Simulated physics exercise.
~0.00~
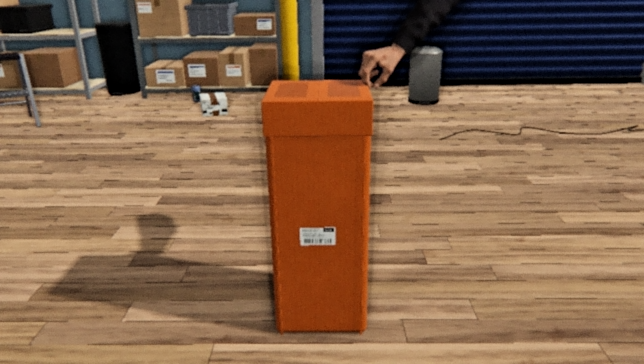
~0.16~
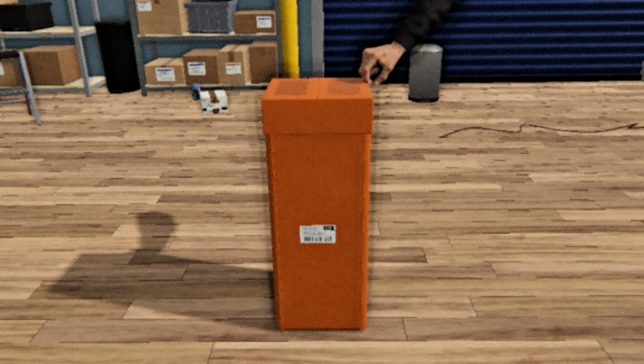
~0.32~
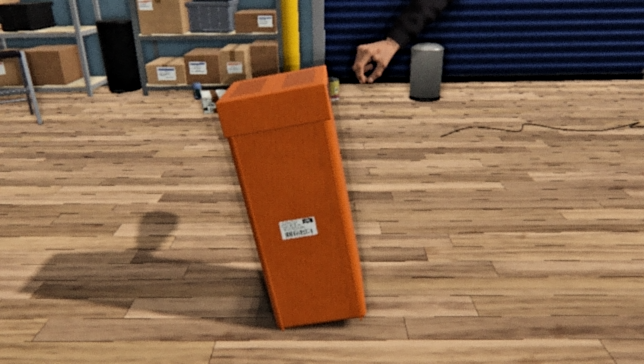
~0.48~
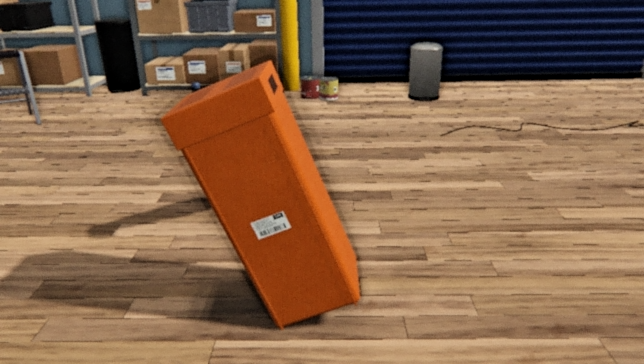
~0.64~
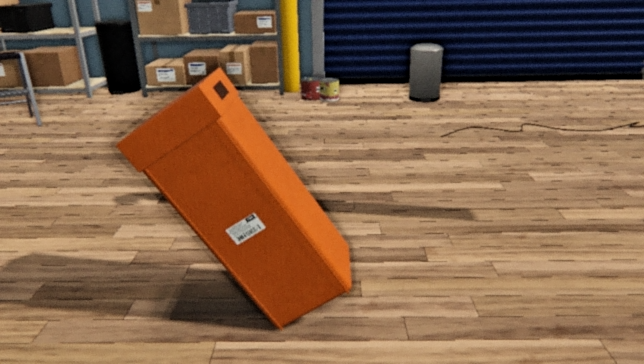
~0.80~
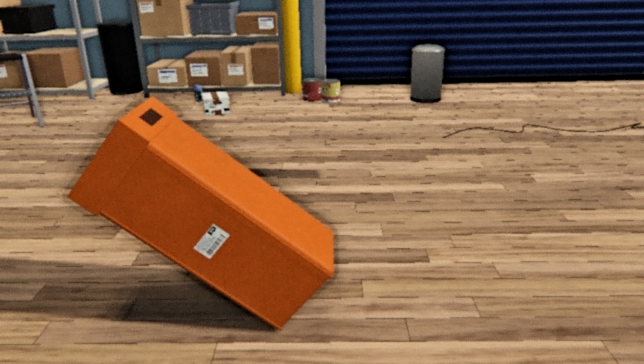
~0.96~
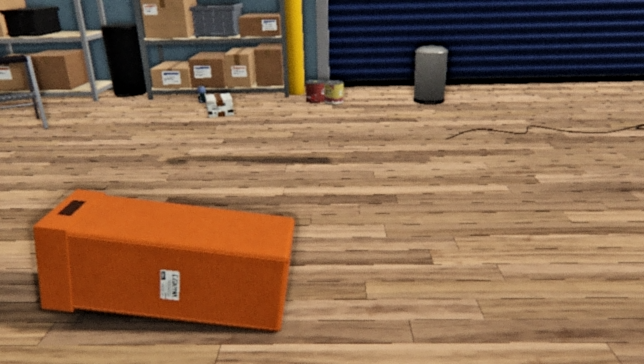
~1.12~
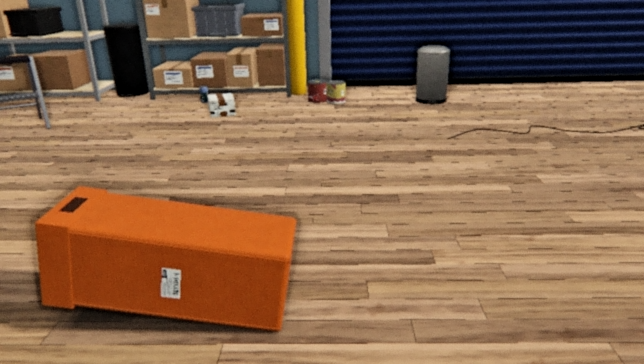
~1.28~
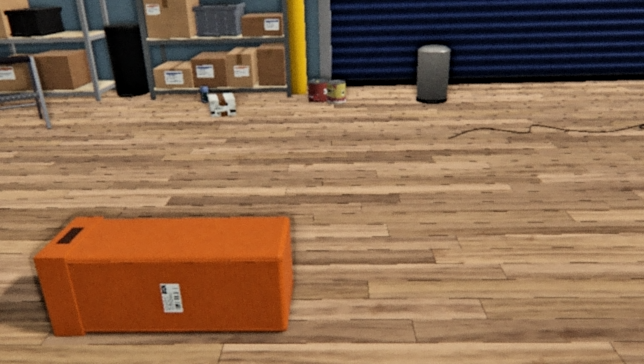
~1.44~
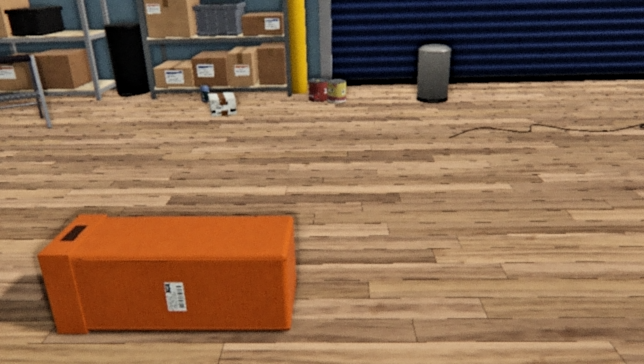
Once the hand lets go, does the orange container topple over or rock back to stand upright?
It topples over. The container keeps tipping to the left after the hand lets go and ends up lying on its side.
